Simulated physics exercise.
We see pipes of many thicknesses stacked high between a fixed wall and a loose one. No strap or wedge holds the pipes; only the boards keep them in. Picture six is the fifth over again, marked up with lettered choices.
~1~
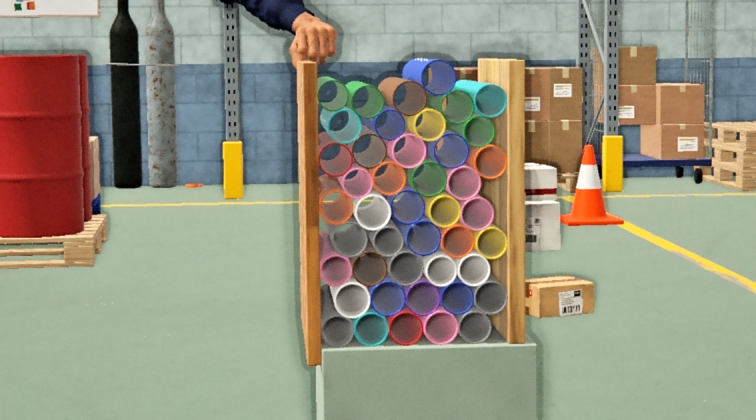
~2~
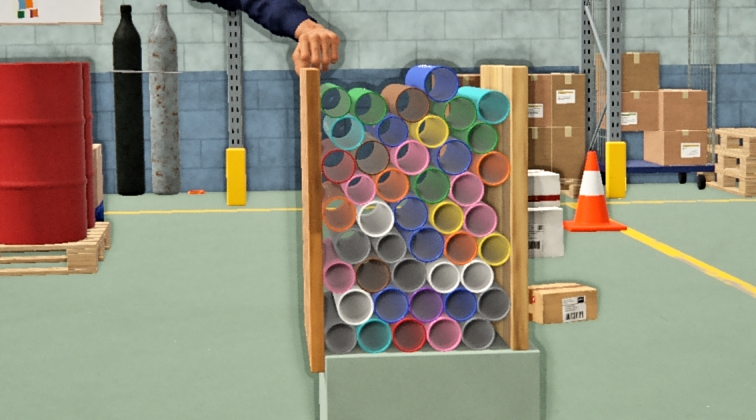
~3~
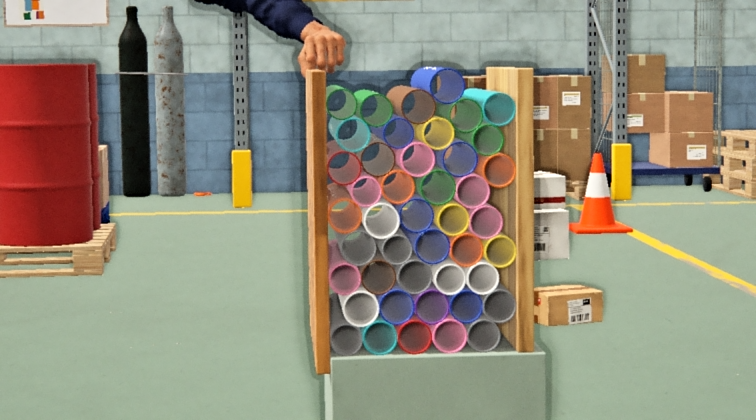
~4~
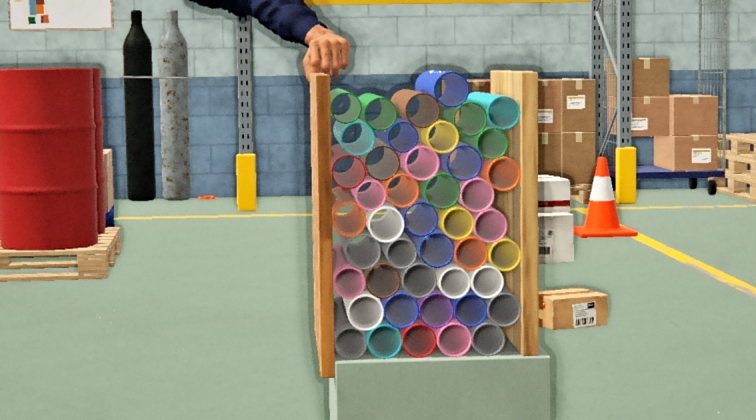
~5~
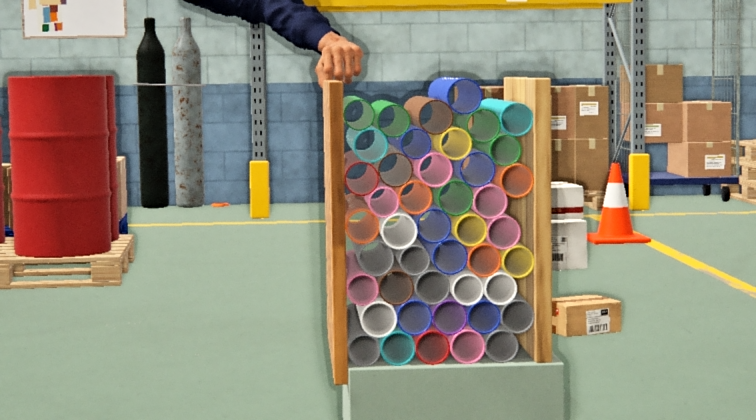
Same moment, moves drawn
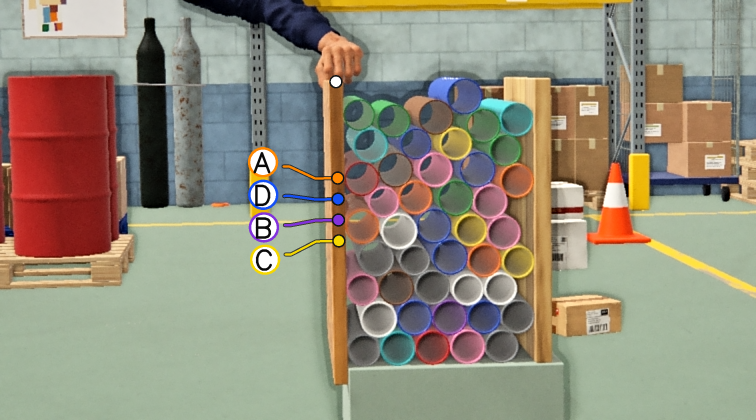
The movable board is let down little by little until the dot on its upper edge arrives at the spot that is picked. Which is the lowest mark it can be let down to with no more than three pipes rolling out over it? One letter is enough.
It can be let down to D.
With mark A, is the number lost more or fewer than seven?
At A, fewer than seven.
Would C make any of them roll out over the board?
Yes.
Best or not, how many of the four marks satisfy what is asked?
Two of the four.
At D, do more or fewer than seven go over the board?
It loses fewer than seven.
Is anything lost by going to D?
Yes.
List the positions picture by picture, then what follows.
The first picture shows an orange pipe (458, 242); a white pipe (373, 213); a pink pipe (358, 183).
The second picture shows a pink pipe (361, 190); an orange pipe (494, 169).
The third picture shows a green pipe (488, 140); a green pipe (466, 116).
The fourth picture shows side board (321, 214); a grey pipe (351, 343).
The fifth picture shows a purple pipe (450, 318); a pink pipe (362, 289); an orange pipe (484, 261).
On the copy, A at (338, 178); B at (338, 220); C at (339, 241); D at (338, 199); the white dot at (336, 82).
On D. First, top of the board (344, 135).
Then, top of the board (345, 194).
Finally, top of the board (345, 198), one out over the board.
By contrast, A one out over the board; B four out over the board; C four out over the board.
